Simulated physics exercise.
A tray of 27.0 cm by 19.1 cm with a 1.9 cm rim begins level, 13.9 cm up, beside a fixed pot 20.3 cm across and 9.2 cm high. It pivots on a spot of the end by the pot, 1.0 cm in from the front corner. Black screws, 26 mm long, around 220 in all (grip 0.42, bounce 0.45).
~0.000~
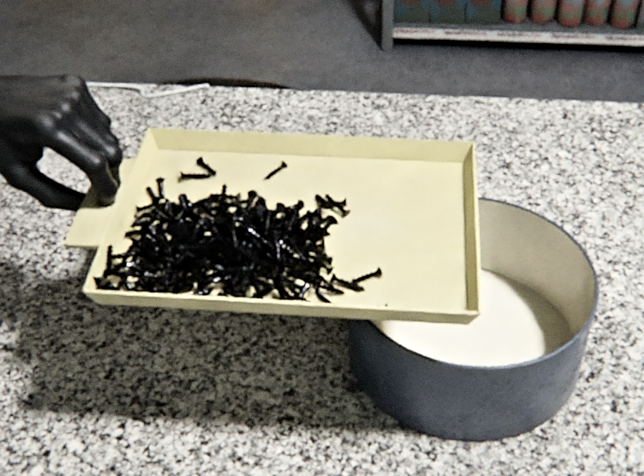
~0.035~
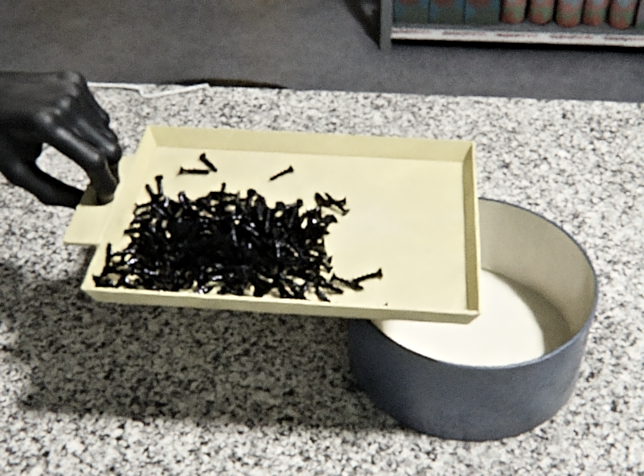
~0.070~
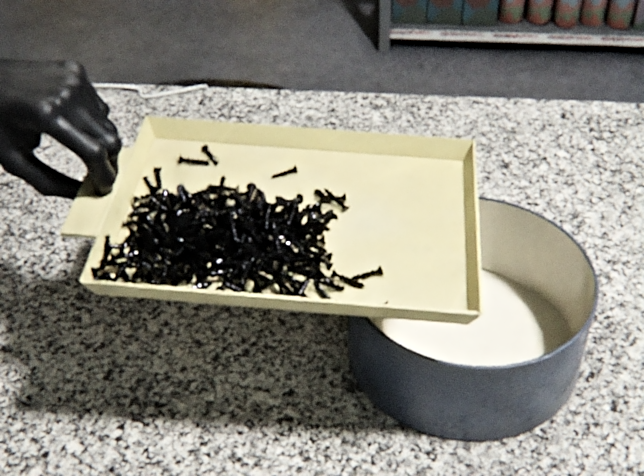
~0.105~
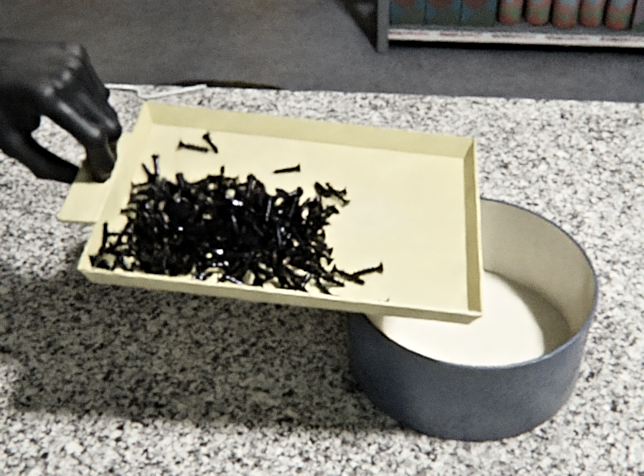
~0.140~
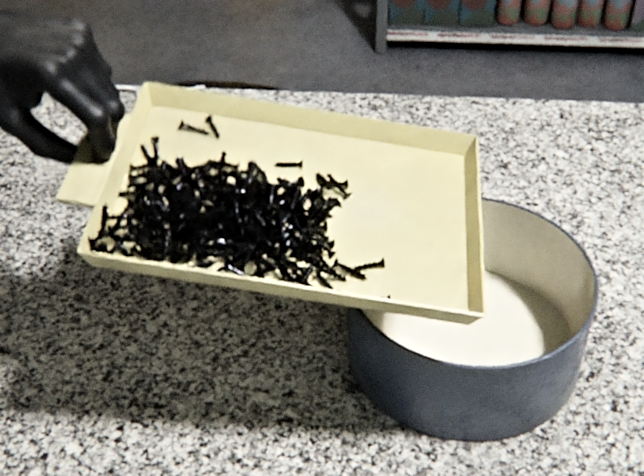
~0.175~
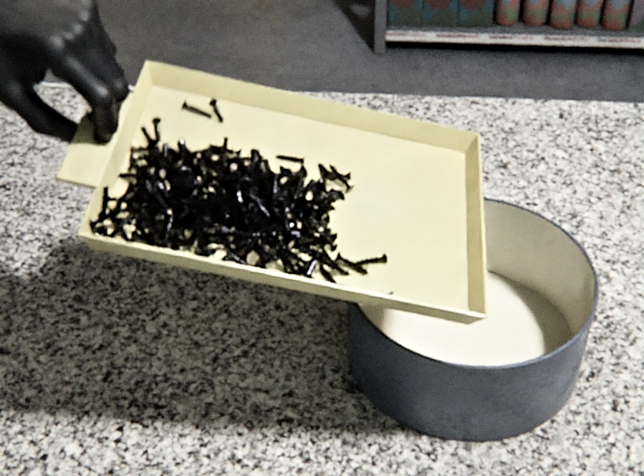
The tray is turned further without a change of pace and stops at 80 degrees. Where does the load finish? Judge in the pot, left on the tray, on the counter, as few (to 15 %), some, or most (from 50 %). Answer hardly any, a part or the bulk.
Pot a part, tray hardly any, counter the bulk.
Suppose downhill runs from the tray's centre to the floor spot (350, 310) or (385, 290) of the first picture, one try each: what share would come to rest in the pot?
Some 0 and 0 per cent.
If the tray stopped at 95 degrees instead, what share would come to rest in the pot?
It would be near 30 per cent.
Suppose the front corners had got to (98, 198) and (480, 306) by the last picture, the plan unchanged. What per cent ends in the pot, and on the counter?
Pot 65, counter 35.
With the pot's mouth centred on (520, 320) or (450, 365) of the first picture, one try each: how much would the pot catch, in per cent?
Some 95 and 60 per cent.
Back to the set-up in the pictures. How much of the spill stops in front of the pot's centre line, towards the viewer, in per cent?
About 100 per cent.
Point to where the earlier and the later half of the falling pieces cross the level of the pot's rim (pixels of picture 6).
First near (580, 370), later near (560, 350).
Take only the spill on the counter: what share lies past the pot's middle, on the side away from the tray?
Roughly 100 per cent.
After 0.47 s, tilt 46 degrees; the tray holds 100 %, the pot 0 %.
Then, at 0.67 s, tilt 68 degrees; the tray holds 75 %, the pot 0 %.
After 0.98 s, tilt 80 degrees; the tray holds 0 %, the pot 25 %.
By 2.1 s all is still; pot 30 %, tray 0 %, counter 70 %.
